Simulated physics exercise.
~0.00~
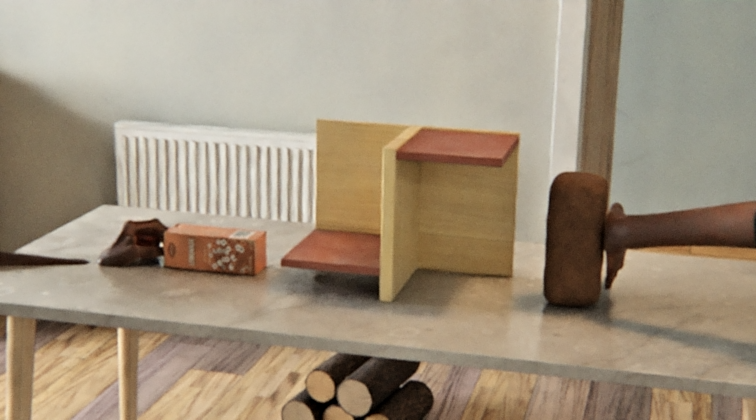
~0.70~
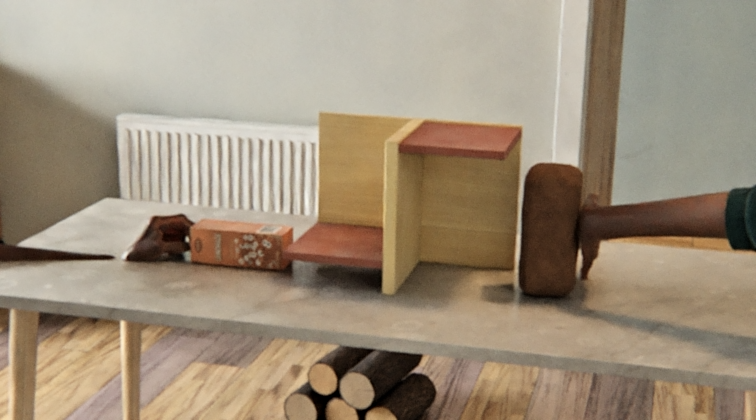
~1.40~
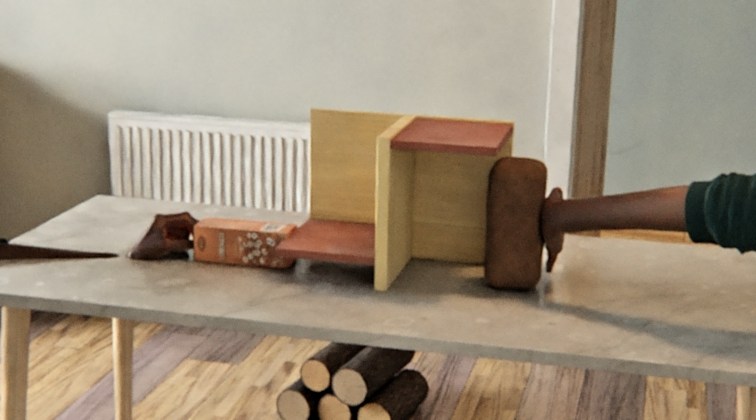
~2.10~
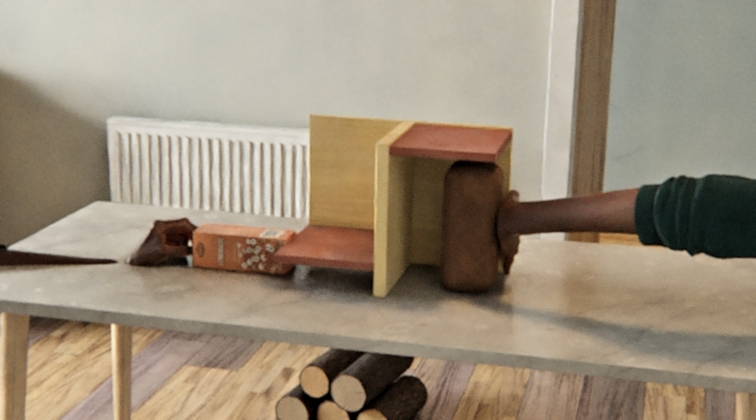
A brown loaf, pushed left by a hand, slid across the table and in under the raised red board of a two-sided shelf, while an orange carton on its side, pushed right by another hand, stopped at the shelf's lower board.
